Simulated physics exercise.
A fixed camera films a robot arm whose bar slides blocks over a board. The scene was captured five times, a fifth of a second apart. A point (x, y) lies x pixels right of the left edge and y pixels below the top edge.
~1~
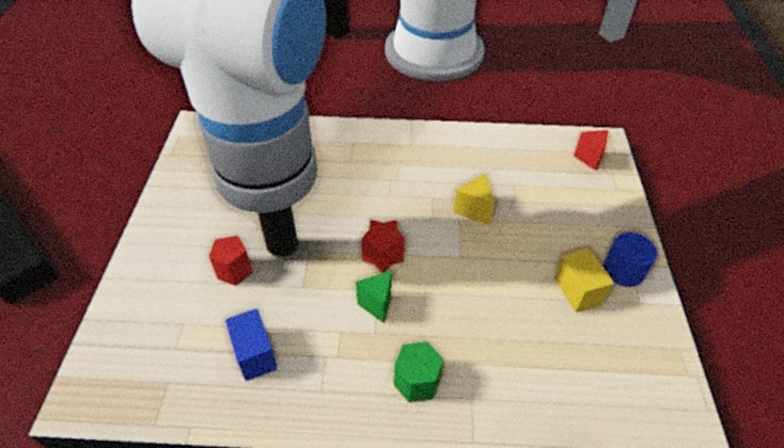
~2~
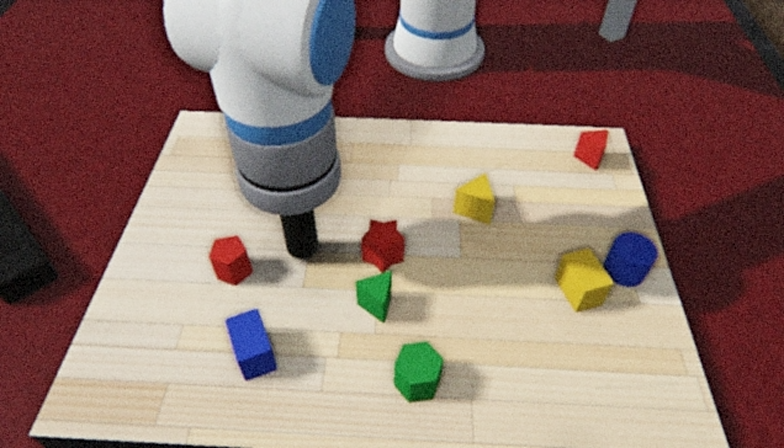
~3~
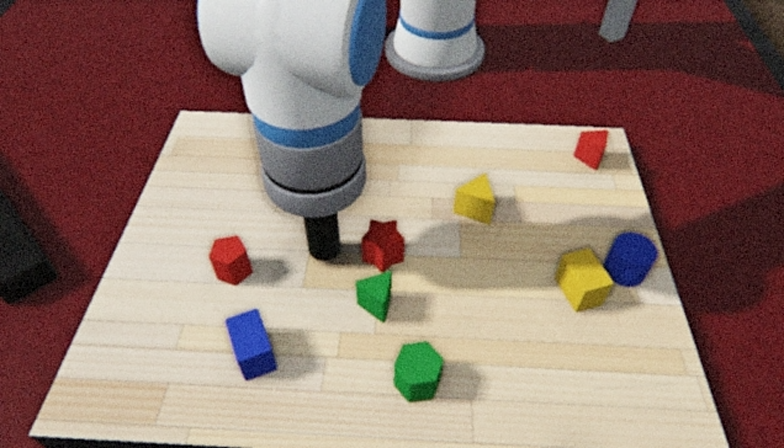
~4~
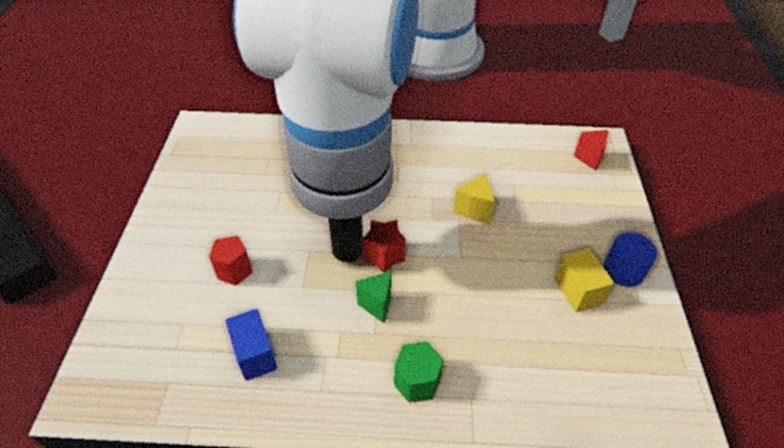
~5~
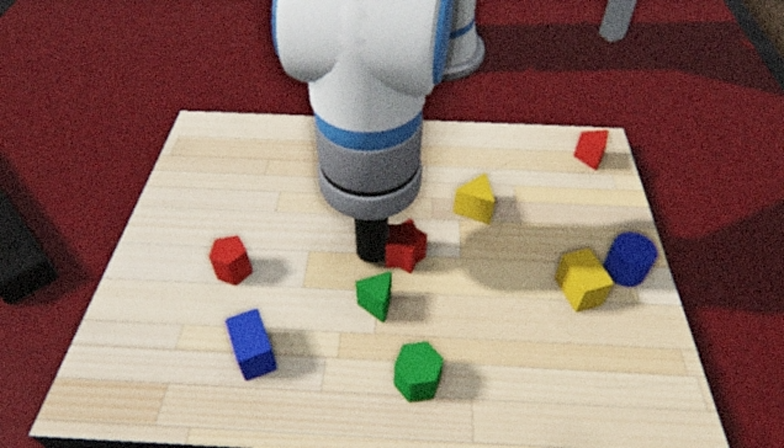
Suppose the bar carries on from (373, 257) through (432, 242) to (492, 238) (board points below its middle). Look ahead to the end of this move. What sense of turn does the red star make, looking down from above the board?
It rotates clockwise.
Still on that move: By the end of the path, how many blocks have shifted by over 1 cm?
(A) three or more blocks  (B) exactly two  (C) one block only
Answer: C.
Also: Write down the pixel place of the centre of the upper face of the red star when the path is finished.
That would be at about pixel (491, 241).
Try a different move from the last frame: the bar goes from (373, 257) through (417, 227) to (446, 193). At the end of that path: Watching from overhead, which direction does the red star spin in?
Seen from above, its turn is clockwise.
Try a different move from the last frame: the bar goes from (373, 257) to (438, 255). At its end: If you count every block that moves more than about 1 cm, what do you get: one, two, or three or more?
The way I see it, the answer is one.
On the path given first. One third of the way, bar (413, 240); red star (445, 231), turned 20° clockwise.
Two thirds of the way, bar (452, 233); red star (477, 236), turned 50° clockwise.
At the end, bar (493, 232); red star (491, 241), turned 95° clockwise; yellow triangle not moved.
